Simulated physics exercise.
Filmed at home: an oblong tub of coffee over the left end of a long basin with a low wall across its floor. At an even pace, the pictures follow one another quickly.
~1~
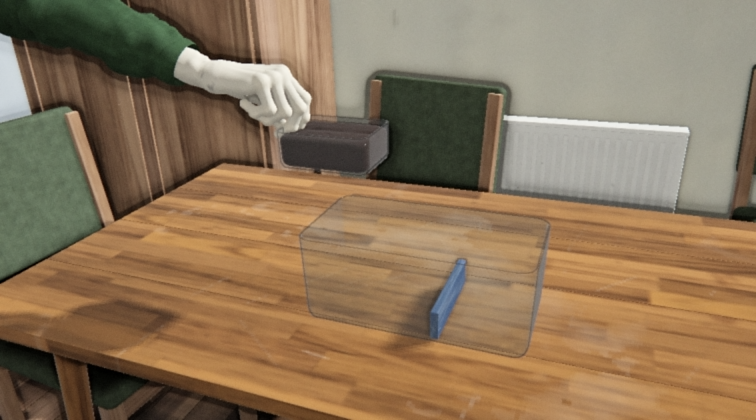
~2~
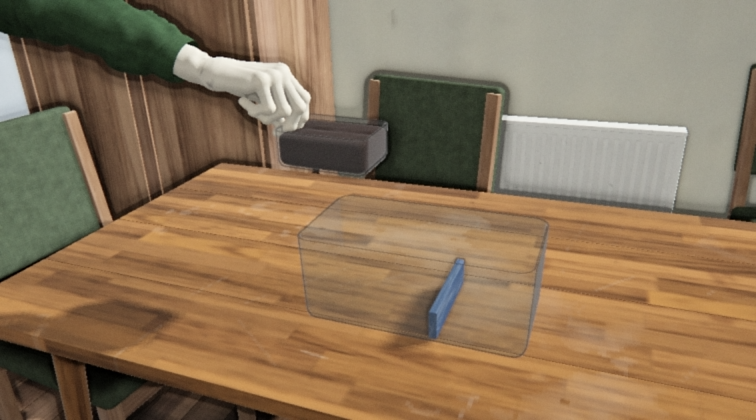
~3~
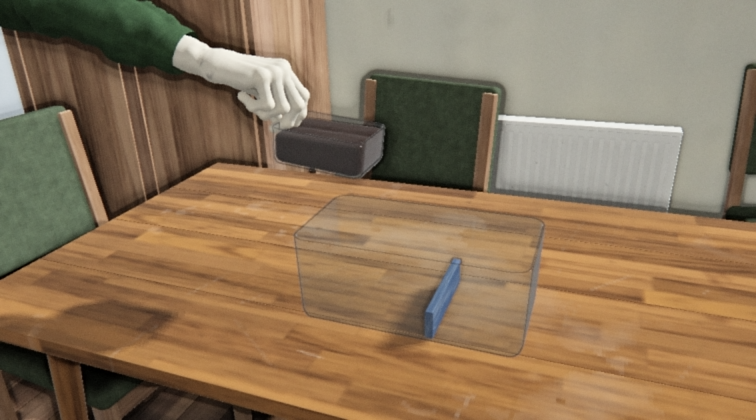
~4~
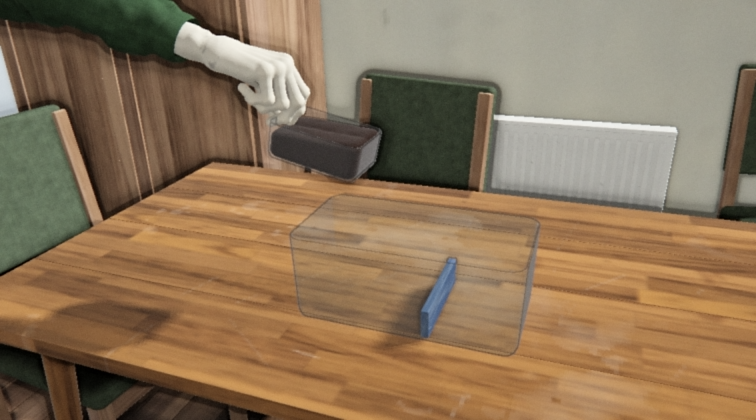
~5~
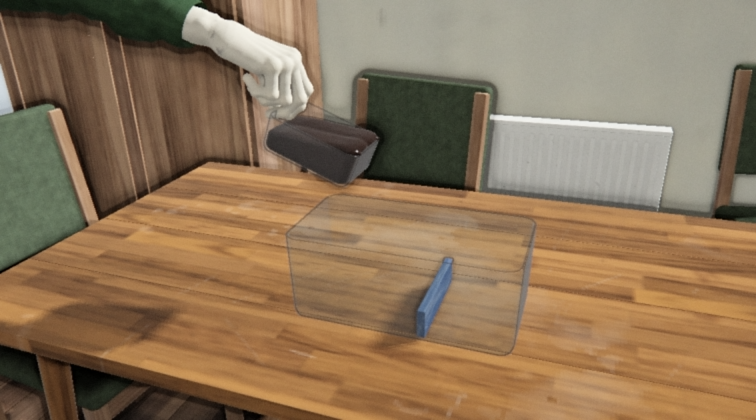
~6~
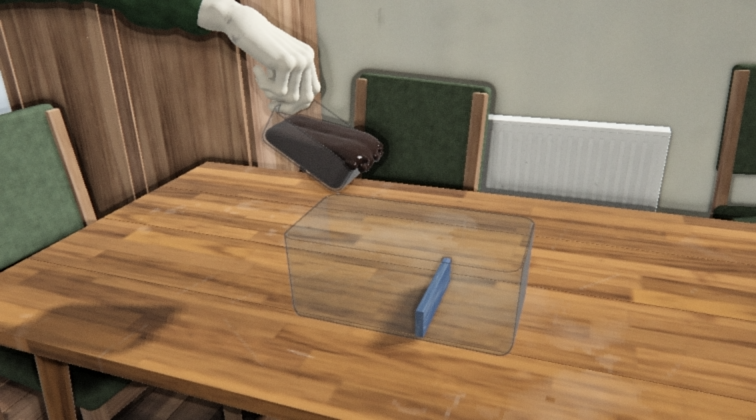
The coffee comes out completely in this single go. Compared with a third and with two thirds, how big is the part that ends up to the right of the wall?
It is smaller than a third.
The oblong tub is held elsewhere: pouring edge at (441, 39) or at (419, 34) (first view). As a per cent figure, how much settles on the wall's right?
First about 75, then 70 per cent.
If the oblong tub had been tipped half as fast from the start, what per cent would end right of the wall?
Estimate: Around 0 %.
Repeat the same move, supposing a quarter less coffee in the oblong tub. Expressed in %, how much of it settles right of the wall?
My estimate is about 5 percent.
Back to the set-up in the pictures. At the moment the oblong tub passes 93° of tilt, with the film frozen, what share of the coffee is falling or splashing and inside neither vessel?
Airborne fraction: Approx. 30 %.
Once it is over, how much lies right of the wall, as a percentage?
I'd put it at about 5 per cent.
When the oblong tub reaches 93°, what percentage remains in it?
Roughly 10 percent remains at that point.
A moment on, the oblong tub is tipped on its side and 10 per cent is still to pour, 62 is left of the wall and 0 right of it.
Next, the oblong tub is tipped right over and 2 per cent is still to pour, 92 is left of the wall and 3 right of it.
Then the oblong tub is tipped right over and 0 per cent is still to pour, 94 is left of the wall and 5 right of it.
Later the oblong tub is tipped right over and 0 per cent is still to pour, 94 is left of the wall and 5 right of it.
Finally, 94 per cent lies left of the wall, 5 right of it and 1 outside.
